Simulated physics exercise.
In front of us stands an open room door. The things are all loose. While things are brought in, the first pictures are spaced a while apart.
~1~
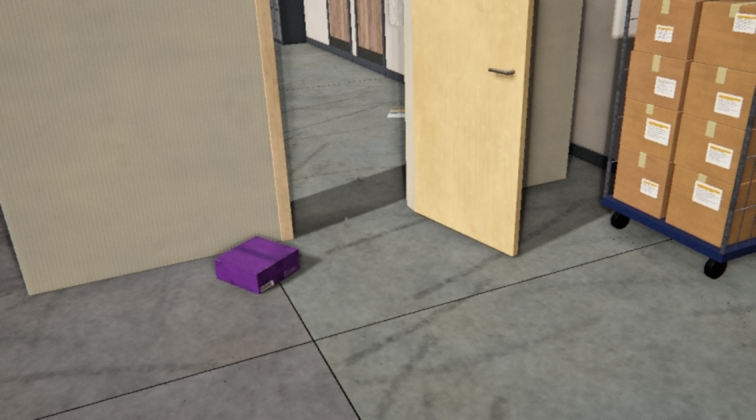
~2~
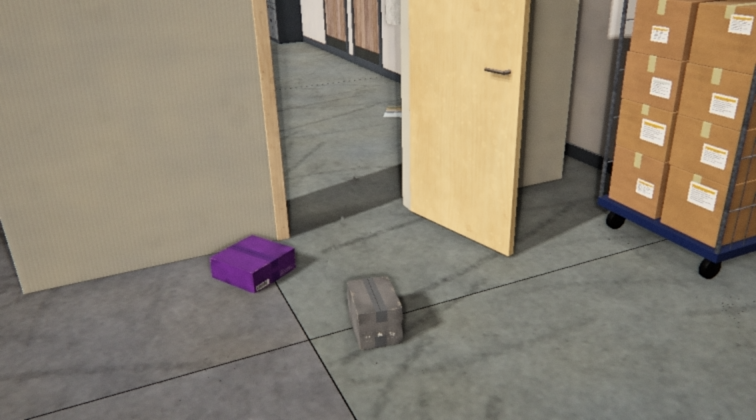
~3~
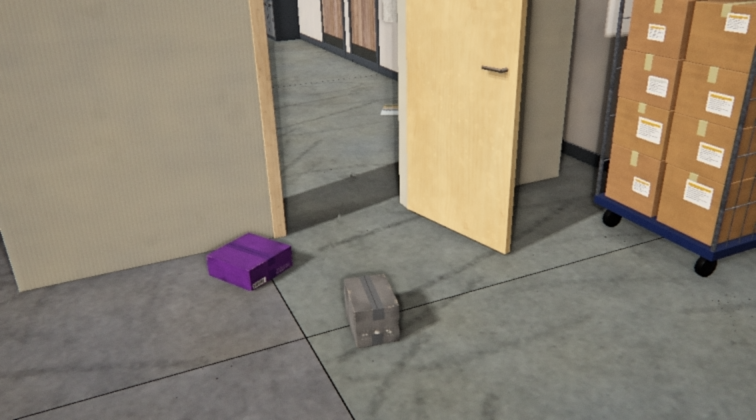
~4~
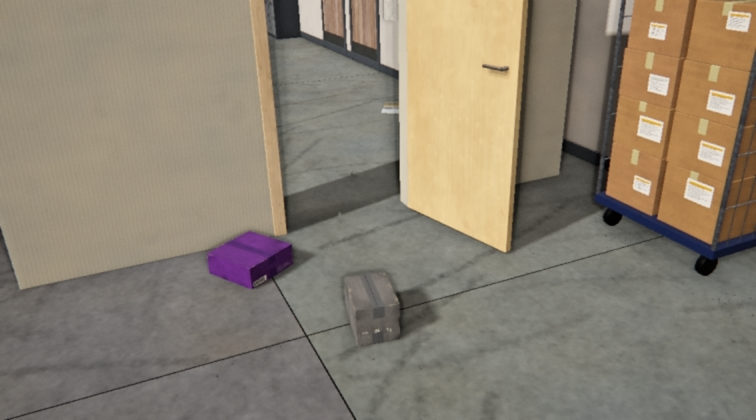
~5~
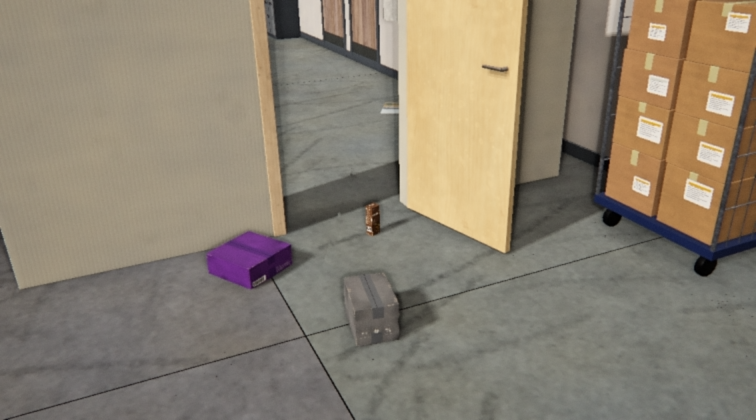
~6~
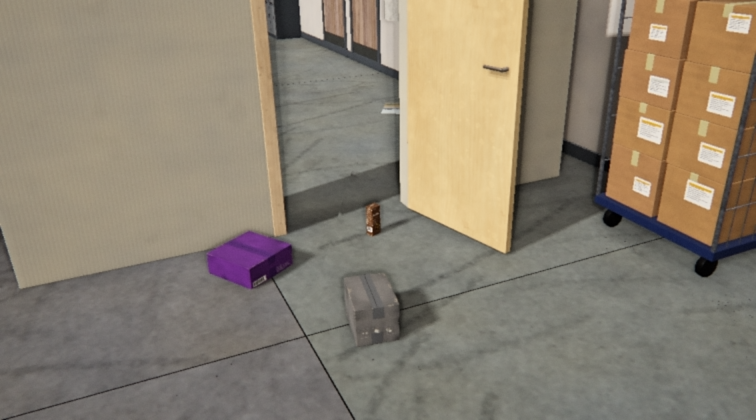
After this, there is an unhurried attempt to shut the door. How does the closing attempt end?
The way is clear.
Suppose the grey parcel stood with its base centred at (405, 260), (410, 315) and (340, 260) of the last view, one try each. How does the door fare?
Going through the tries in order: It is obstructed, then it gets all the way shut, then it is obstructed.
Then, 1.00 s after the last picture, door at 63°.
Then, 1.60 s after the last picture, door at 24°; brown carton tipped 6° from how it was near (358, 215).
Then, 2.00 s after the last picture, door at 0°; brown carton tipped 5° from how it was near (341, 205).
At rest, door at 0°; tipped over on the floor, brown carton; the other 2 in place. Seen from the same camera at the end, brown carton near (333, 209).
